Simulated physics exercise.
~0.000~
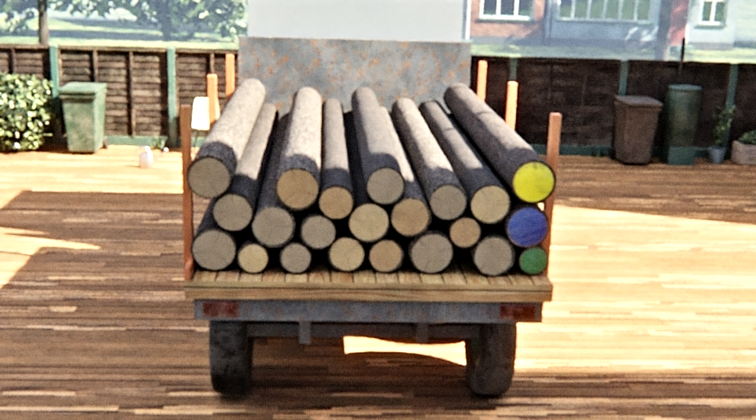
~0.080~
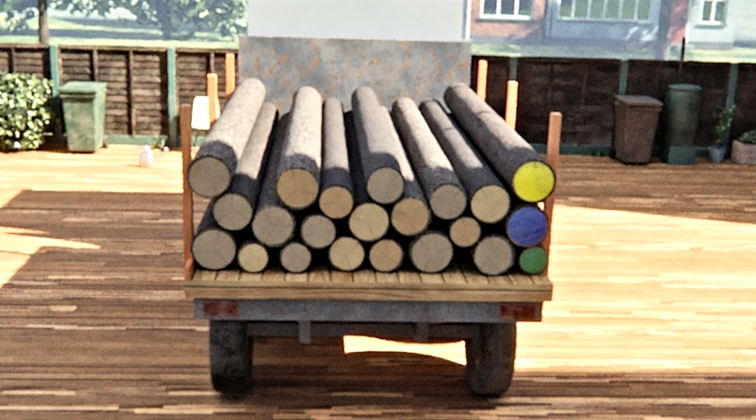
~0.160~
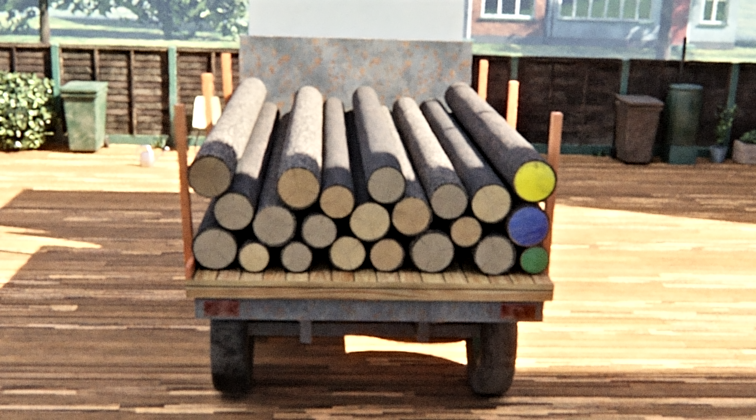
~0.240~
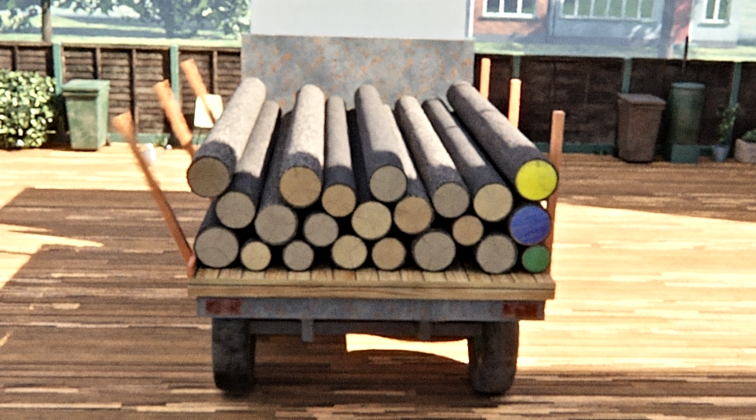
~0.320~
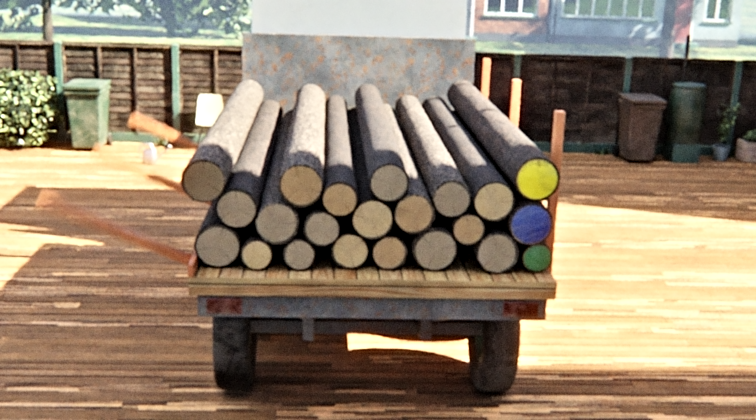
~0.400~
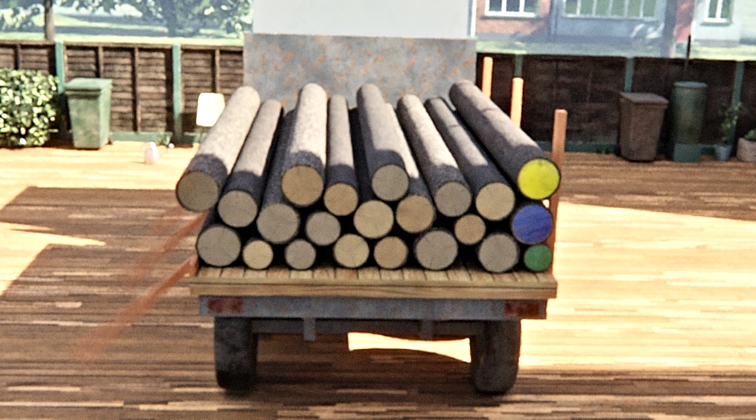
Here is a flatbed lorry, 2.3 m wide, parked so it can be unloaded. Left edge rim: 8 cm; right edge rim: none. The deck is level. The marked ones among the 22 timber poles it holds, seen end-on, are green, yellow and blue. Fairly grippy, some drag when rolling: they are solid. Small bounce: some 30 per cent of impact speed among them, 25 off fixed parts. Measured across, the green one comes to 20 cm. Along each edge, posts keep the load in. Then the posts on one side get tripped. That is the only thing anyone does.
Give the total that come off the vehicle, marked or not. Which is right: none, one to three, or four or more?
The right one is one to three.
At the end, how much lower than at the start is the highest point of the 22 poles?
0 cm.
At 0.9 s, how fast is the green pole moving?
Estimate: Some 0.0 m/s.
After 0.9 s, green is on the deck, 10 cm from the right edge; yellow is up on others, 15 cm from the right edge; blue is up on others, 15 cm from the right edge; 1 gone from the deck.
At rest (3.2 s), green is on the deck, 10 cm from the right edge; yellow is up on others, 15 cm from the right edge; blue is up on others, 15 cm from the right edge; 1 gone from the deck.
